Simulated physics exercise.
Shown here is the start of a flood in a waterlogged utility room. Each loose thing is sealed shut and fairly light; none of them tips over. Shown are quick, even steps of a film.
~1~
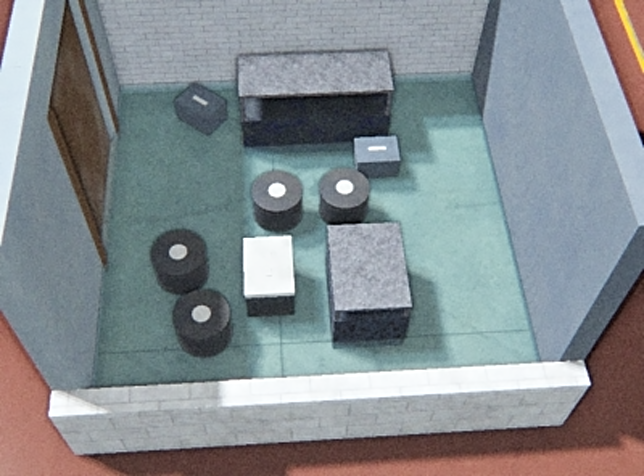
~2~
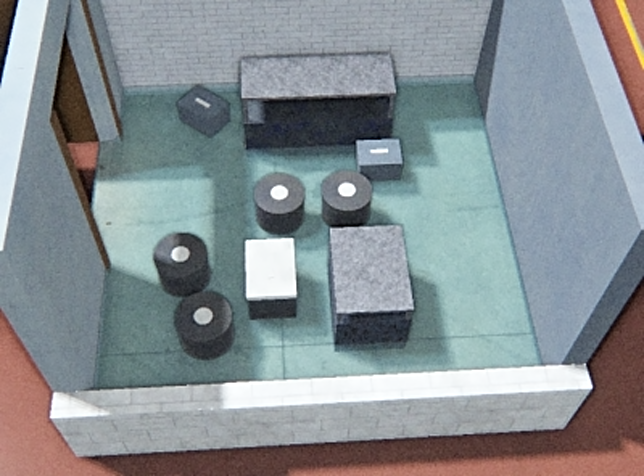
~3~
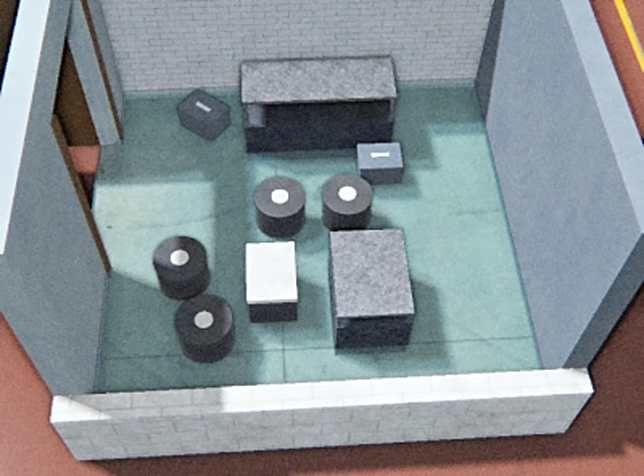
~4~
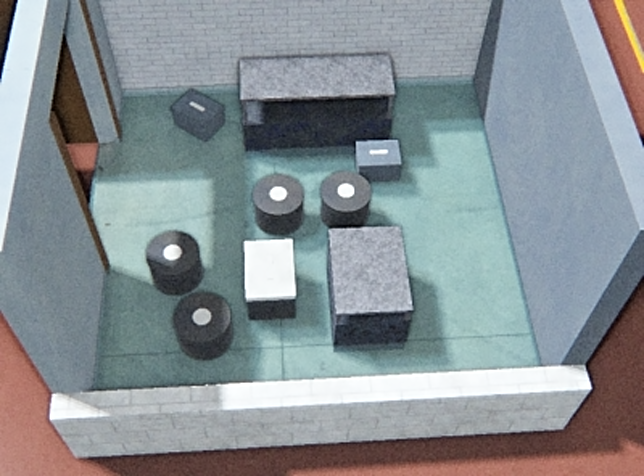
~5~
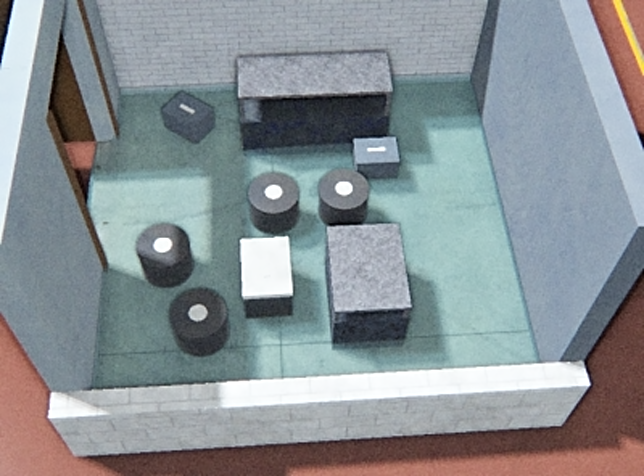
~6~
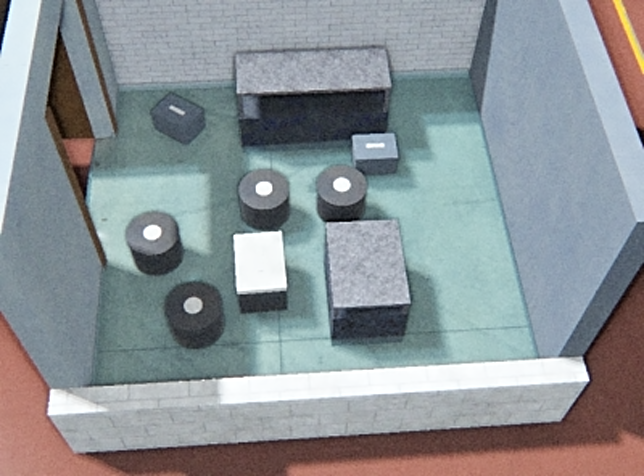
A wooden door on the left opens in a waterlogged utility room, then a dark round tub and a dark tote drift slightly left among dark blocks and other round tubs, some of which also shift slightly.
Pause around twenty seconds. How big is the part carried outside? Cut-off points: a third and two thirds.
No less than two thirds.
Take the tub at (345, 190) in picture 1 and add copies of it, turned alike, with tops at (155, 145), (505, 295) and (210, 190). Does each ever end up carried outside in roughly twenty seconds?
Here's how it goes, in order: Gets out, then does not get out, then gets out.
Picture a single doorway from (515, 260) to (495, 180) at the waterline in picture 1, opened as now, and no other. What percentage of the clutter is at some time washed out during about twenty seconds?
About 40 percent.
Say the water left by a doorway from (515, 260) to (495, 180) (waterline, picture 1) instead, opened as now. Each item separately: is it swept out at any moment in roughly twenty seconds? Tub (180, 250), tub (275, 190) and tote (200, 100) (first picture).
Going through them in turn: Remains behind; escaped; remains behind.
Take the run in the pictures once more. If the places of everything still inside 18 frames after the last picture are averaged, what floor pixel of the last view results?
Average floor point: Approx. (171, 181).
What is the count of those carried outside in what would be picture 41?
I count 7.
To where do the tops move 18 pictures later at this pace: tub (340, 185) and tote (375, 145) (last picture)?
About (178, 154) and (229, 156).
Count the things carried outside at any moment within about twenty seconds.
By my reckoning the answer is 7.
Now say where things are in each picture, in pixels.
A tub at (178, 252) floats; a tote at (200, 101), afloat; 0 of 7 have shifted, in the first frame.
A tub at (180, 255) floats; a tote at (203, 103) floats; 0 of 7 have shifted, in the second frame.
A tub at (180, 258), afloat; a tote at (203, 107) floats; 0 of 7 have shifted, in the third frame.
A tub at (173, 253), afloat, close to its start; a tote at (197, 107) floats, close to its start; 2 of 7 have shifted, in the fourth frame.
A tub at (163, 245), afloat, close to its start; a tote at (187, 109) floats, close to its start; 2 of 7 have shifted, in the fifth frame.
A tub at (153, 233) floats, close to its start; a tote at (177, 111) floats, close to its start; 5 of 7 have shifted, in the sixth frame.
A moment on, 1 of 7 are out; 6 afloat.
Next, 4 of 7 are out; 3 afloat.
Later, 7 of 7 are out; 0 afloat.
In the end, 7 of 7 are out; 0 afloat.
